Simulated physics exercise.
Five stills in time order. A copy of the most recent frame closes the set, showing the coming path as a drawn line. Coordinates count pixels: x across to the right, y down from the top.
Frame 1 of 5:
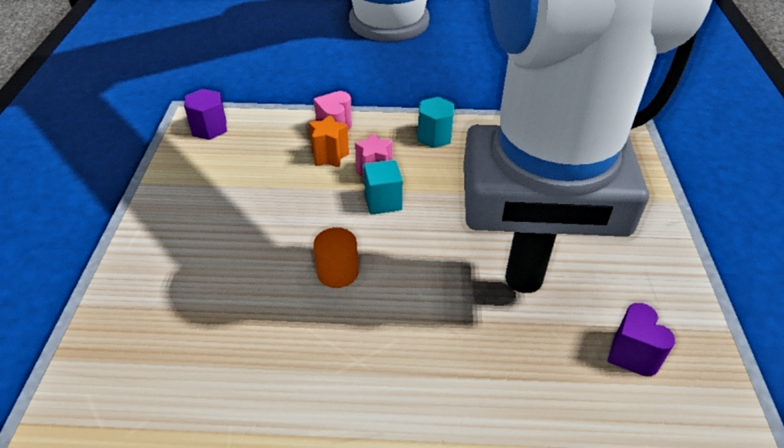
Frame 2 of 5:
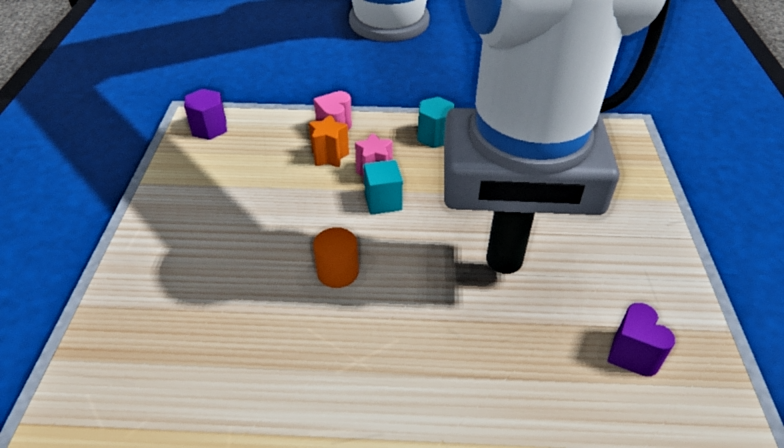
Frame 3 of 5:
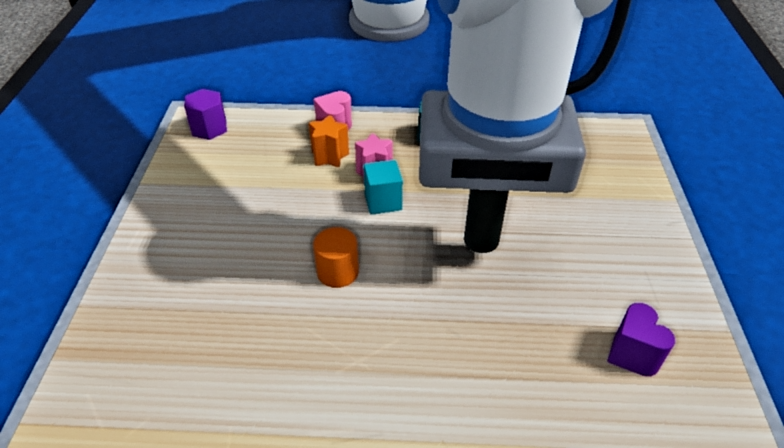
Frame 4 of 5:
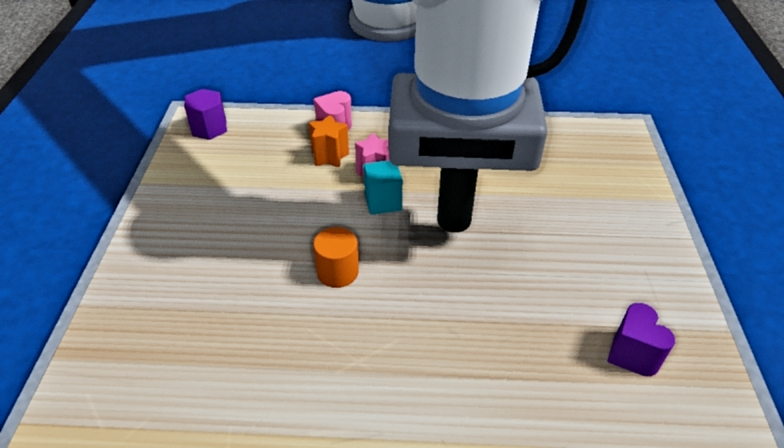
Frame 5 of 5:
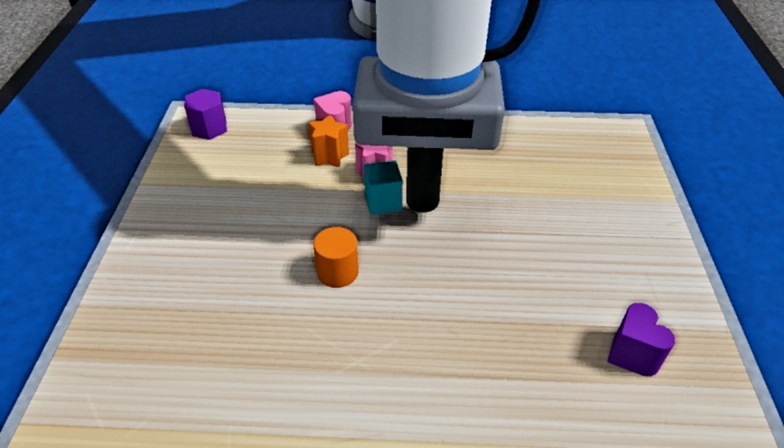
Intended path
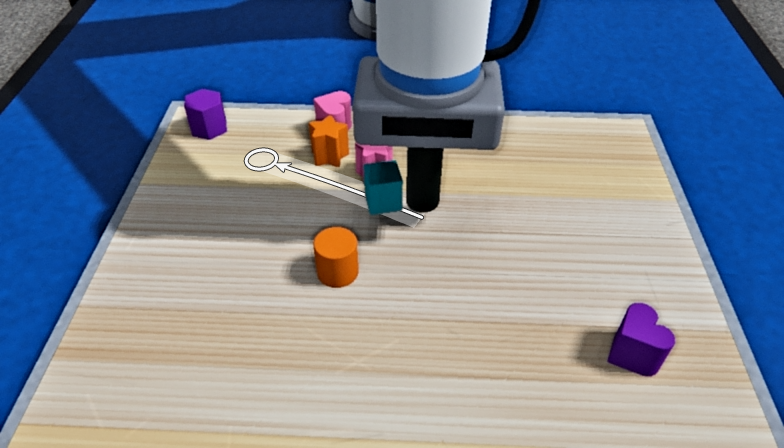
We see a robot arm with a black post above a wooden board of colored blocks; the arm moves steadily left and away from the viewer, nearing the turquoise block, while all the blocks stay still.
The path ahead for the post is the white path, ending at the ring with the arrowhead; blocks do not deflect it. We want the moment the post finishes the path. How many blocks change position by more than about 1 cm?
The way I see it, the answer is one.
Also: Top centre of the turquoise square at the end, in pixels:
I'd say the turquoise square ends with its top centre at (228, 123).
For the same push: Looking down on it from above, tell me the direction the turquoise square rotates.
Looking down on the board, it turns clockwise.
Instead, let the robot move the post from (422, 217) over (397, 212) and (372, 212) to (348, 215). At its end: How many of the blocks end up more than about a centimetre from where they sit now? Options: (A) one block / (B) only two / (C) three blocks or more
A
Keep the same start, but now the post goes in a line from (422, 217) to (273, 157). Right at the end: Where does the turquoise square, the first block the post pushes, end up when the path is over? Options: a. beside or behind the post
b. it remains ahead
Letter b.
Drawn move, from (422, 217) by way of (366, 195) and (313, 176) to (261, 159).
What follows on the original path. One third of the way, post at (365, 179); pink star block at (372, 142), turned 20° clockwise; turquoise square at (335, 156), turned 35° clockwise.
Two thirds of the way, post at (310, 160); pink star block at (372, 142), turned 20° clockwise; turquoise square at (280, 138), turned 35° clockwise.
At the end, post at (258, 144); orange star block still; pink star block at (372, 142), turned 20° clockwise; turquoise square at (228, 123), turned 30° clockwise.
